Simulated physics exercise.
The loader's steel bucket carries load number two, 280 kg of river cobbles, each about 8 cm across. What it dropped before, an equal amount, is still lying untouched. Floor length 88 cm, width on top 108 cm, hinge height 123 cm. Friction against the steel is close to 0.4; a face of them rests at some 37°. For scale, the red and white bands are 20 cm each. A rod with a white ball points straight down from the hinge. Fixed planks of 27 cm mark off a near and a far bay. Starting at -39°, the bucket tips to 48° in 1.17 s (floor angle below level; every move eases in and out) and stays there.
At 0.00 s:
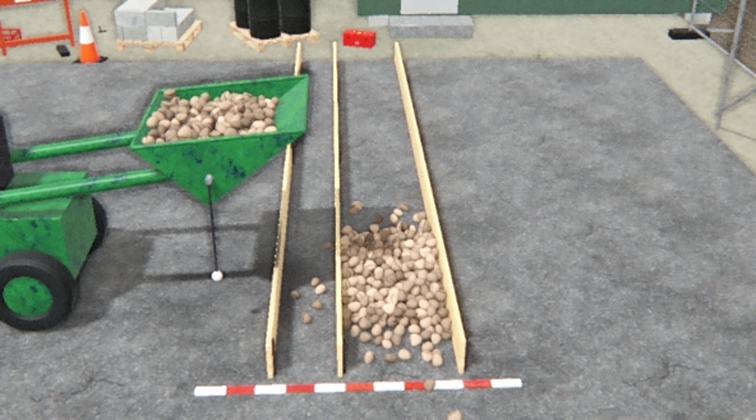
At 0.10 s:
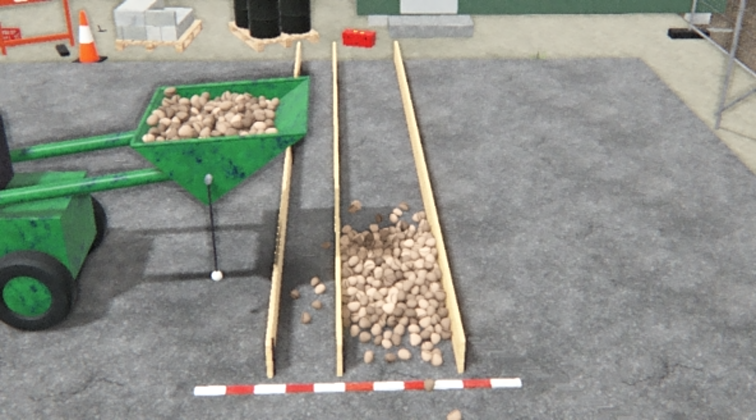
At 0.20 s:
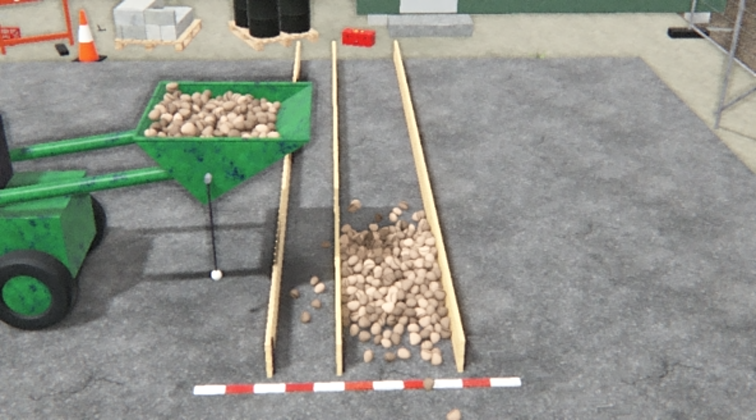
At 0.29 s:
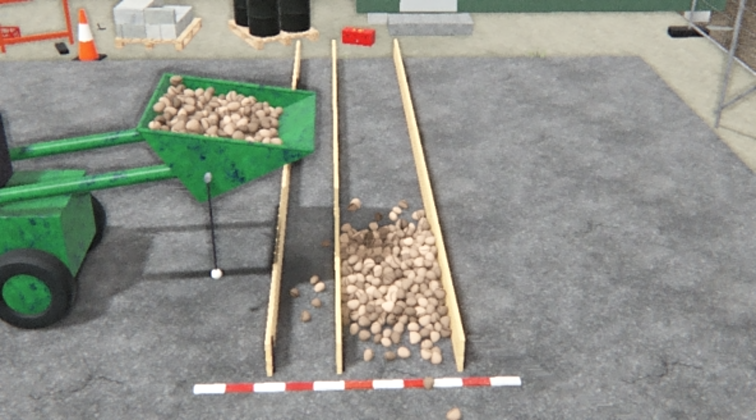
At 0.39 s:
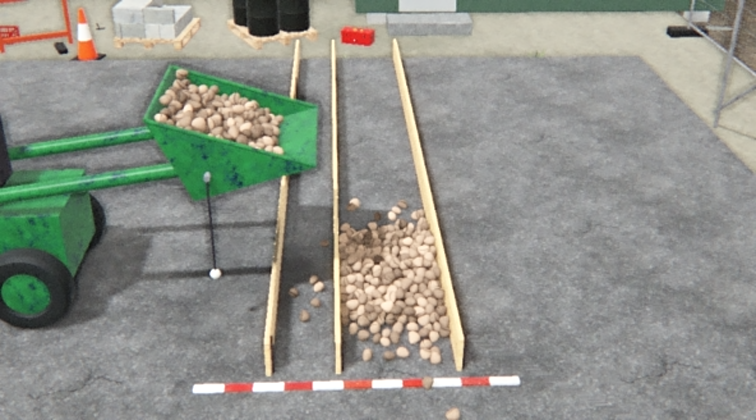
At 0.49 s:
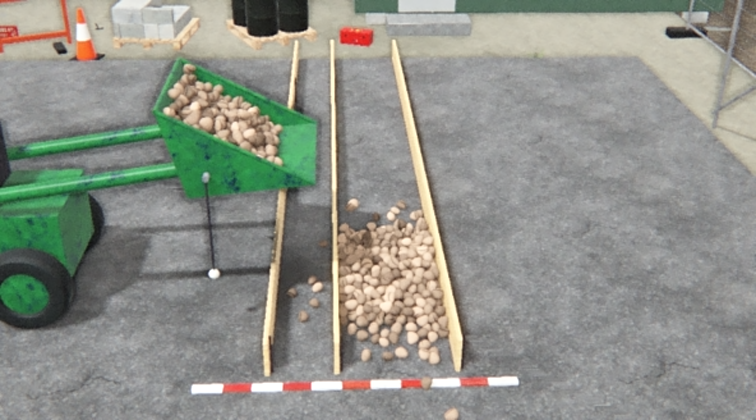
Green loader tilting its bucket of round tan stones forward above wooden boards, beside a still pile of similar stones.
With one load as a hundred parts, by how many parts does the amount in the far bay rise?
Close to 10 parts in a hundred.
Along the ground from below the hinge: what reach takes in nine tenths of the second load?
Roughly 90 cm ahead of it.
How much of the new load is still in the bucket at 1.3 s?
About 35 per cent.
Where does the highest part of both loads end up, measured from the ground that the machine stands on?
About 38 cm above it.
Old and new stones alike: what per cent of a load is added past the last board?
About 0 per cent.
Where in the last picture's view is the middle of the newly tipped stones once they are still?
Around (311, 273).
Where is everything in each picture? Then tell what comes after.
In the first frame, lip at (305, 130), floor tilted -39°, highest stones at (226, 108). The earlier load is highest near (363, 260), 22 cm above ground level, 2 % in the near bay, 98 % in the far bay.
In the second frame, lip at (306, 133), floor tilted -37°, highest stones at (196, 107); the stones move at 0.1 m/s on average.
In the third frame, lip at (309, 140), floor tilted -32°, highest stones at (179, 104); the stones move at 0.2 m/s on average.
In the fourth frame, lip at (314, 151), floor tilted -25°, highest stones at (177, 99); the stones move at 0.3 m/s on average.
In the fifth frame, the bucket is at -16°, its lip at (316, 166); the top of the load is at (181, 93); the stones move at 0.4 m/s on average.
In the sixth frame, lip at (315, 184), floor tilted -6°, highest stones at (187, 86); the stones move at 0.4 m/s on average.
After 0.9 s the floor is at 35°; in per cent of one load, 100 in the bucket, 2 in the near bay, 98 in the far bay; the foremost stones are at (433, 269).
After 1.3 s the floor is at 48°; in per cent of one load, 36 in the bucket, 65 in the near bay, 99 in the far bay; the foremost stones are at (433, 270).
After 1.6 s the floor is at 48°; in per cent of one load, 0 in the bucket, 94 in the near bay, 106 in the far bay; the foremost stones are at (435, 275).
After 4.2 s the floor is at 48°; in per cent of one load, 0 in the bucket, 92 in the near bay, 108 in the far bay; the foremost stones are at (435, 275). Net gain in the far bay, 10.
